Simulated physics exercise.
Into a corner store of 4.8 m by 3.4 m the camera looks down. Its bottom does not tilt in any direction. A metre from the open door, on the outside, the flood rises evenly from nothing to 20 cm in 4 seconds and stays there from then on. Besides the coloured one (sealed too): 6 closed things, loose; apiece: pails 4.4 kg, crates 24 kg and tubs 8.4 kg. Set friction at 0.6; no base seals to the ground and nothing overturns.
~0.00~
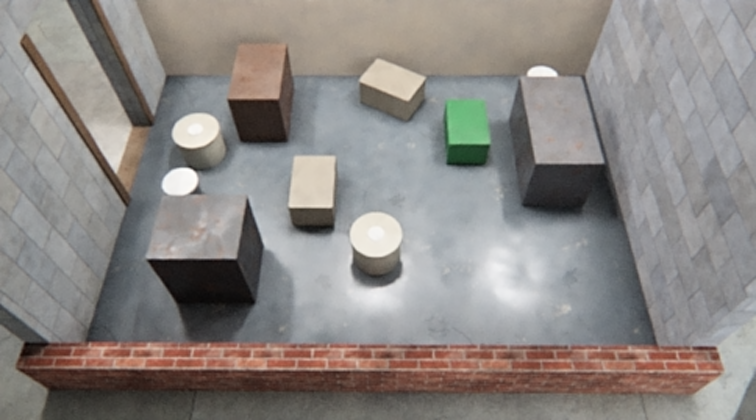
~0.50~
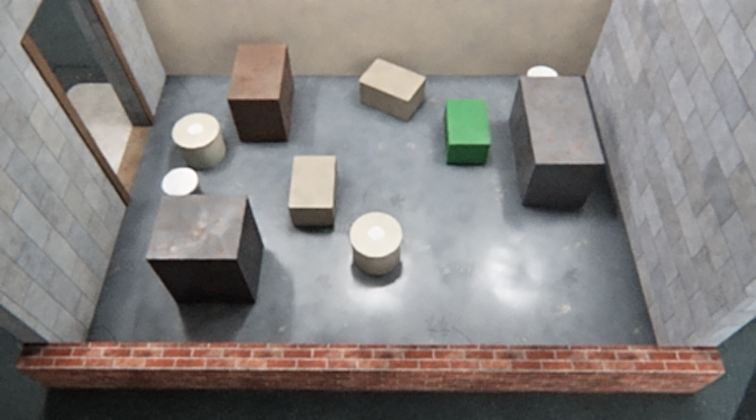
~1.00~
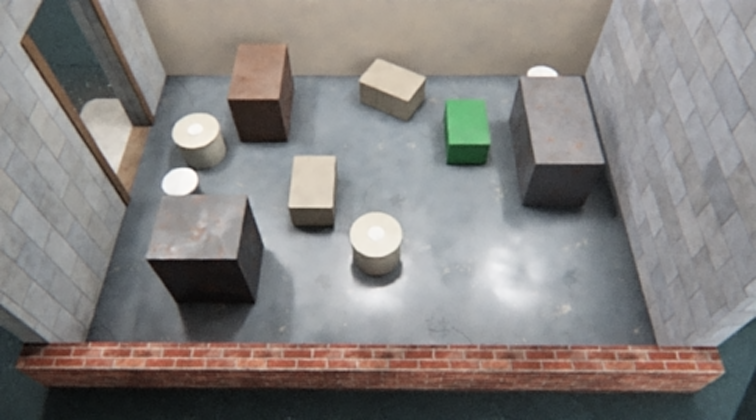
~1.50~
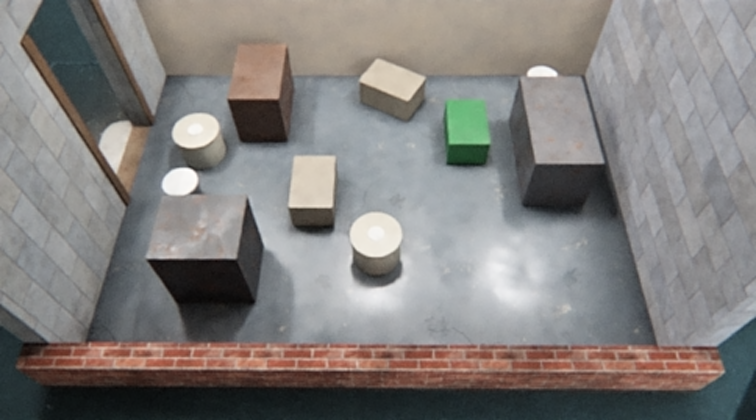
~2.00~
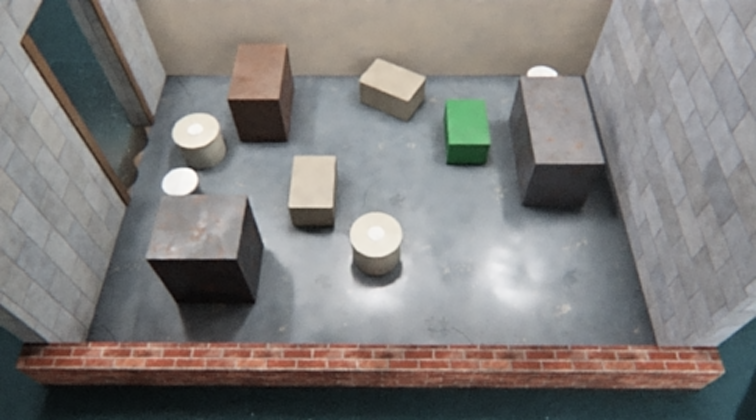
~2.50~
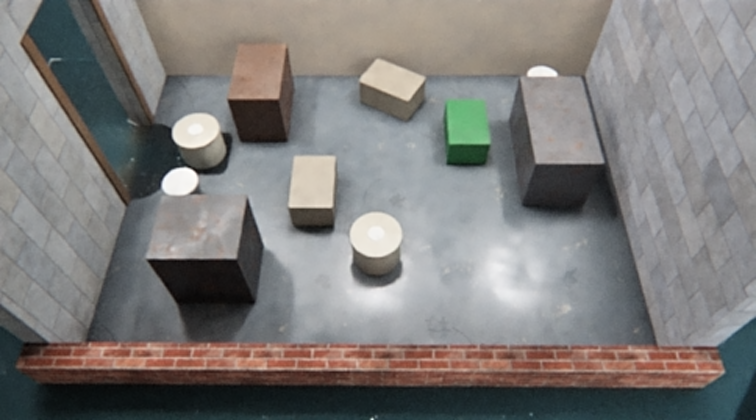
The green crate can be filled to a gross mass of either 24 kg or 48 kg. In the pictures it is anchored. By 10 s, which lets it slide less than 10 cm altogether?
Winning option: The lighter.
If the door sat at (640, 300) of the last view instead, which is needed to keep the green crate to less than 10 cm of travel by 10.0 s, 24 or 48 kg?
Result: Lighter option suffices.
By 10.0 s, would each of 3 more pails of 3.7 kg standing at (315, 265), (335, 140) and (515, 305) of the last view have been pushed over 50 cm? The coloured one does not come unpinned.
Result, in turn - exceeds it; exceeds it; falls shy.
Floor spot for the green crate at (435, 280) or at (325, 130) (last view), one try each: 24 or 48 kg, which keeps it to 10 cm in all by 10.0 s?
In order: Even the lighter mass works; even the lighter mass works.
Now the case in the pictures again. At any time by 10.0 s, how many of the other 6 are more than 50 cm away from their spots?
That makes 1.
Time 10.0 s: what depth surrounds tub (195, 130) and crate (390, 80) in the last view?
Depth approx. 3 cm / 8 cm.
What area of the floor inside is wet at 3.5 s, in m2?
Somewhere about 2.0 m2, give or take.
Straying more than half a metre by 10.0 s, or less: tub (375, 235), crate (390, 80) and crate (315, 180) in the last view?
In order: Within the mark, within the mark, within the mark.
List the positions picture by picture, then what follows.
The first picture shows the green crate at (468, 121) rests on the ground; water covers 0.0 m2; 0 of 7 have shifted.
The second picture shows the green crate at (468, 121) rests on the ground; water covers 0.0 m2; 0 of 7 have shifted.
The third picture shows the green crate at (468, 121) rests on the ground; water covers 0.0 m2; 0 of 7 have shifted.
The fourth picture shows the green crate at (468, 121) rests on the ground; water covers 0.0 m2; 0 of 7 have shifted.
The fifth picture shows the green crate at (468, 121) rests on the ground; 0.0 m2 under water; 0 of 7 have shifted.
The sixth picture shows the green crate at (468, 121), on the bottom; water covers 0.3 m2; 0 of 7 have shifted.
After 3.5 s the green crate would be 0 cm from its start with 24 kg and 0 cm from its start with 48 kg; 0 cm of water round it then.
After 4.5 s the green crate would be 0 cm from its start with 24 kg and 0 cm from its start with 48 kg; 0 cm of water round it then.
After 7.0 s the green crate would be 0 cm from its start with 24 kg and 0 cm from its start with 48 kg; 2 cm of water round it then.
After 10.0 s the green crate would be 0 cm from its start with 24 kg and 0 cm from its start with 48 kg; 5 cm of water round it then.
